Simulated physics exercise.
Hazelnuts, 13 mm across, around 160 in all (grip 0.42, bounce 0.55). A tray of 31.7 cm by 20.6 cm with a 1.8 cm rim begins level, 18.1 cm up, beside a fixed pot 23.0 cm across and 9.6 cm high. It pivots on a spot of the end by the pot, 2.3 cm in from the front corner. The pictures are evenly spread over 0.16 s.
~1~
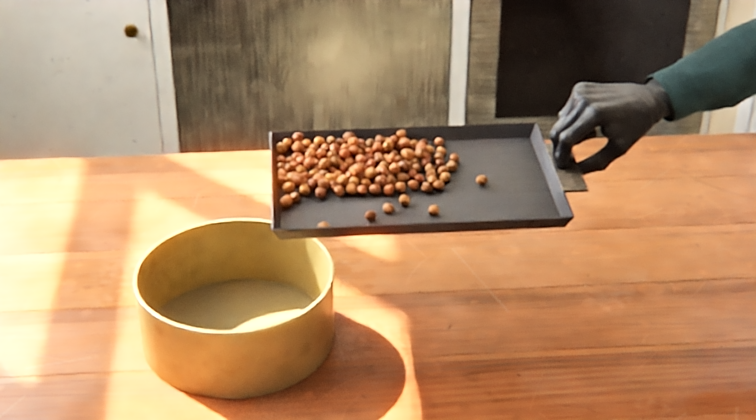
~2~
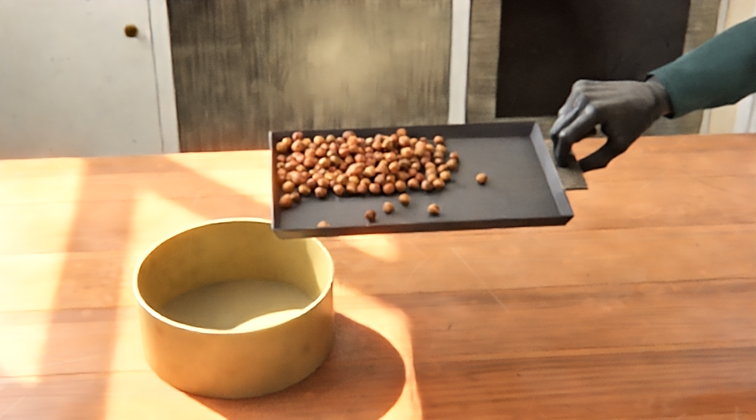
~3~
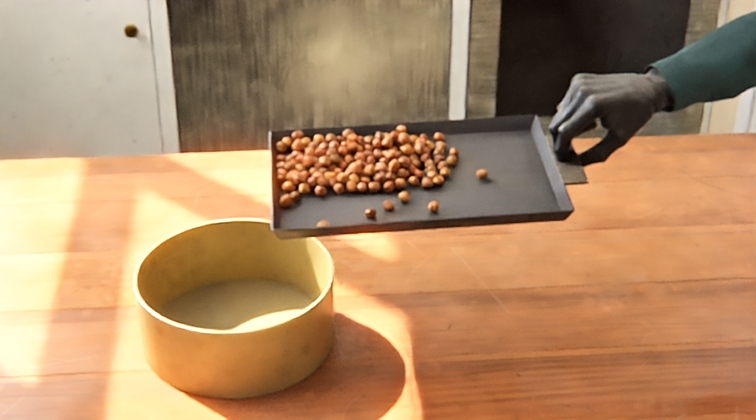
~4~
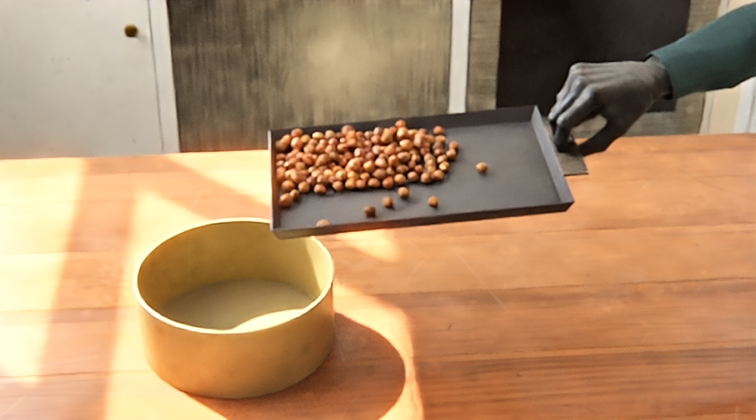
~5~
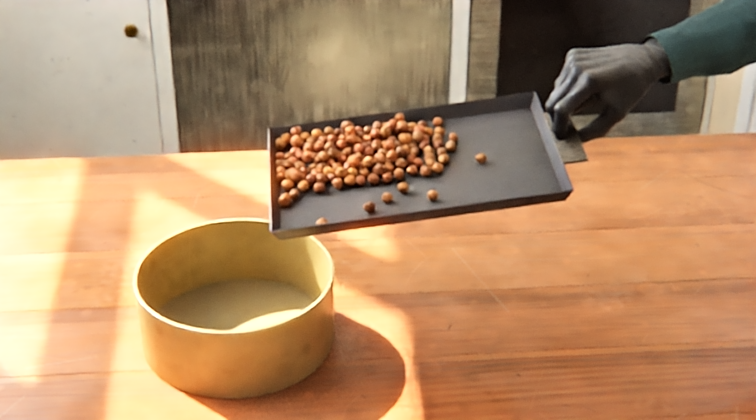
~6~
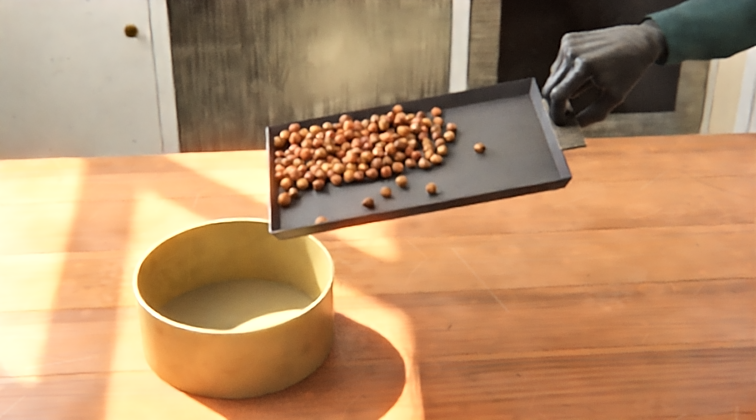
A dark rectangular tray of small round reddish-brown pieces is held above a sunlit wooden table, seen from the front and slightly above by a still camera. A grey-gloved hand with a teal sleeve grips its right end, while a round, open brassy pot stands at lower left before pale cupboards. The hand slowly raises that end, slanting the tray gently down leftward, the pieces staying clustered.
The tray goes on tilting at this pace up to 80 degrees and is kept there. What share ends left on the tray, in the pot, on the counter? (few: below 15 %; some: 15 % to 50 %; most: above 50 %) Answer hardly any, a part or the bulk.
Tray hardly any, pot the bulk, counter hardly any.
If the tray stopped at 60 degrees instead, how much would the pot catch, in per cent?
Then about 75 per cent.
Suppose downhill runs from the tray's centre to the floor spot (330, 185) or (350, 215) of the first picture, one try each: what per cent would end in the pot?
Some 75 and 70 per cent.
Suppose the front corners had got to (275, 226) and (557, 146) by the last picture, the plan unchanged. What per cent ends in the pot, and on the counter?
Pot 70, counter 30.
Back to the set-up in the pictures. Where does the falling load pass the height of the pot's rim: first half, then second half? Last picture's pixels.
First near (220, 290), later near (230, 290).
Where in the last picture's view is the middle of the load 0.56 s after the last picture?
At about (257, 186).
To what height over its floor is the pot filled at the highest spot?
About 2.5 cm.
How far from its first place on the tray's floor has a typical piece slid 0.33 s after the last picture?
Roughly 3 cm.
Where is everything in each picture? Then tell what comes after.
The first picture shows tray tilt 0 degrees, front corners at (279, 225) and (566, 213); middle of the pieces at (360, 160); pot at (234, 272).
The second picture shows tray tilt 0 degrees, front corners at (279, 225) and (566, 212); middle of the pieces at (360, 160).
The third picture shows tray tilt 2 degrees, front corners at (279, 226) and (566, 207); middle of the pieces at (360, 158).
The fourth picture shows tray tilt 4 degrees, front corners at (278, 226) and (566, 198), lowest corner left front; middle of the pieces at (359, 154).
The fifth picture shows tray tilt 7 degrees, front corners at (278, 226) and (565, 187), lowest corner left front; middle of the pieces at (358, 150).
The sixth picture shows tray tilt 10 degrees, front corners at (277, 227) and (564, 174), lowest corner left front; middle of the pieces at (357, 145); pot at (234, 272).
Then, 0.33 s after the last picture, tilt 44 degrees; the tray holds 100 %, the pot 0 %.
Then, 0.56 s after the last picture, tilt 67 degrees; the tray holds 70 %, the pot 5 %.
Then, 0.89 s after the last picture, tilt 80 degrees; the tray holds 0 %, the pot 85 %.
In the end, tray 0 %, pot 95 %, counter 5 %.
